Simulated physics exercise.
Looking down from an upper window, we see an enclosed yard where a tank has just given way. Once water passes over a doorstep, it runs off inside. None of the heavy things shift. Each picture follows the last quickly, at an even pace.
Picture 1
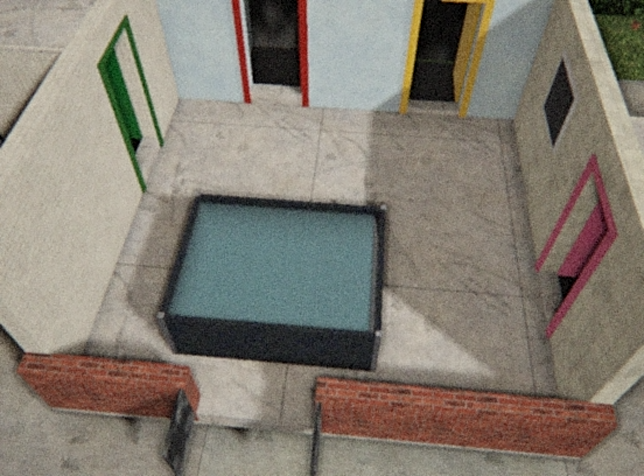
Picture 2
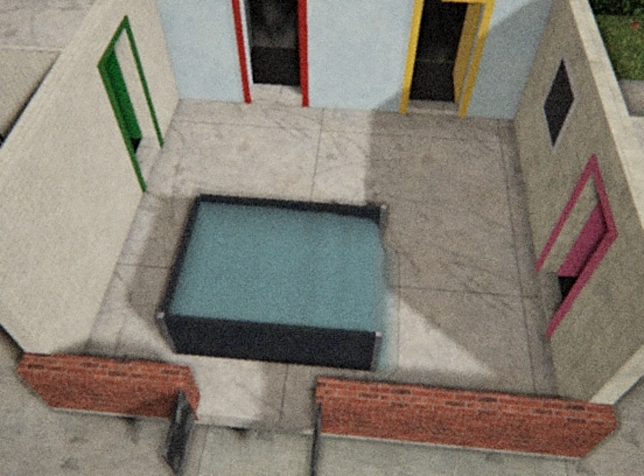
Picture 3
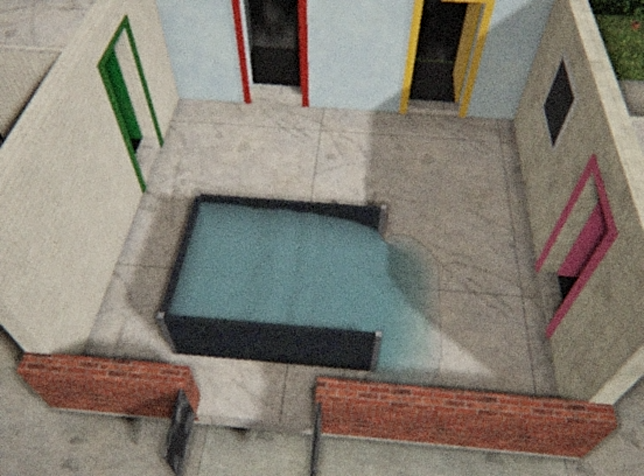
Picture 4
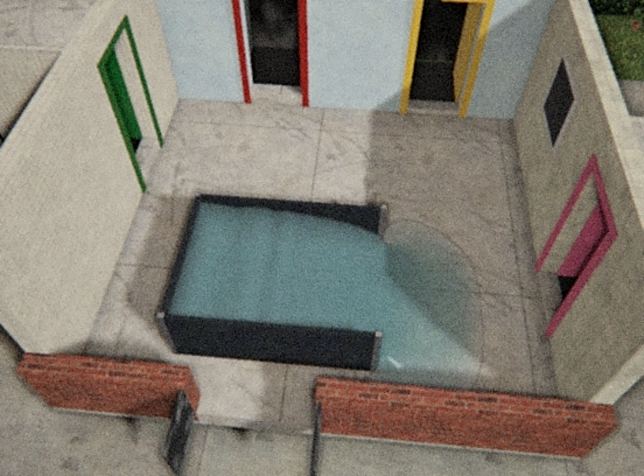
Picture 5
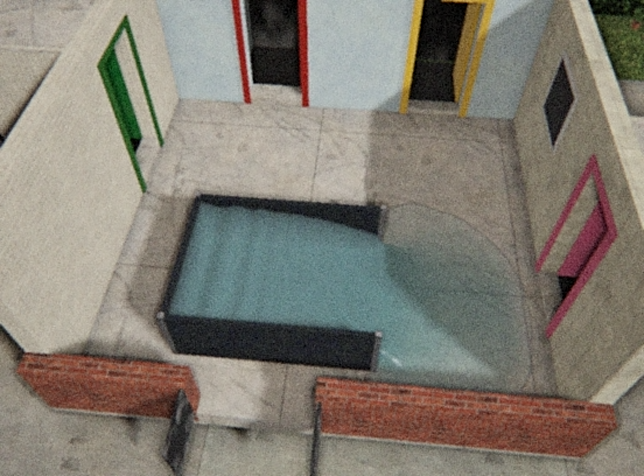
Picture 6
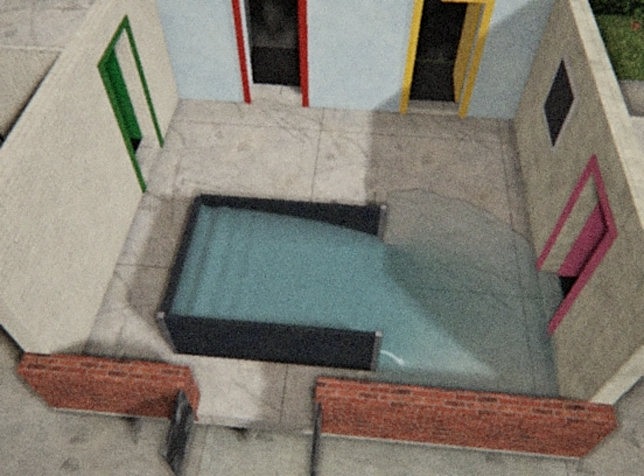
At first, a dark-walled tank of still blue-green water sits in an enclosed yard with green, red, yellow and pink doorways. Then its right side gives way and water pours out onto the paving, fanning rightward in a thin, widening sheet until it reaches the wall by the pink doorway.
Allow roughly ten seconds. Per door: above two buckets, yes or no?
Yellow door yes. Green door no. Red door no. Pink door yes.
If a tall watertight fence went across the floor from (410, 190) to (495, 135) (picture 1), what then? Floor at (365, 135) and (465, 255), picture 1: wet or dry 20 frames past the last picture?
Soaked, soaked.
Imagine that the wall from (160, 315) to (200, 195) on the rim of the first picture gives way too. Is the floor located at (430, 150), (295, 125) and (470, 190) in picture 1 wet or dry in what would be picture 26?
Taking the spots in turn: Swamped, swamped and untouched.
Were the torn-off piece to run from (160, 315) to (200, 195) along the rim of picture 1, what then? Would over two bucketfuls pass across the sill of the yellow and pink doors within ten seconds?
As for the doors, yellow doesn't reach it and pink gets past it.
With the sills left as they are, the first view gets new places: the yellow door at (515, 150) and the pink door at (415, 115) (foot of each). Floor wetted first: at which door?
That is the door marked yellow.
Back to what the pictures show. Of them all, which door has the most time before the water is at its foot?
That is the green one.
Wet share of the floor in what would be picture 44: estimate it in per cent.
Some 90 in a hundred.
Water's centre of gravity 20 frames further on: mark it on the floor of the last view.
It is around (417, 275).
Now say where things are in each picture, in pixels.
Still water in the tank at (281, 262), in the first picture.
Water pours out at (375, 294) and has run to (386, 373), in the second picture.
Water pours out at (375, 295) and has run to (406, 388), in the third picture.
The front is at a hidden place, out from the gap at (375, 296), in the fourth picture.
Water pours out at (375, 296) and has run to (512, 393), in the fifth picture.
Water pours out at (374, 297) and has run to (558, 402), in the sixth picture.
A moment on, water covers 30 % of the floor; the yellow door not reached, the green door not reached, the red door not reached, the pink door far over two buckets in.
Next, water covers 35 % of the floor; the yellow door not reached, the green door not reached, the red door not reached, the pink door far over two buckets in.
Then, water covers 50 % of the floor; the yellow door under two buckets in, the green door not reached, the red door not reached, the pink door far over two buckets in.
Later, water covers 90 % of the floor; the yellow door over two buckets in, the green door wet at the sill, nothing in, the red door wet at the sill, nothing in, the pink door far over two buckets in.
In the end, water covers 100 % of the floor; the yellow door over two buckets in, the green door wet at the sill, nothing in, the red door wet at the sill, nothing in, the pink door far over two buckets in.
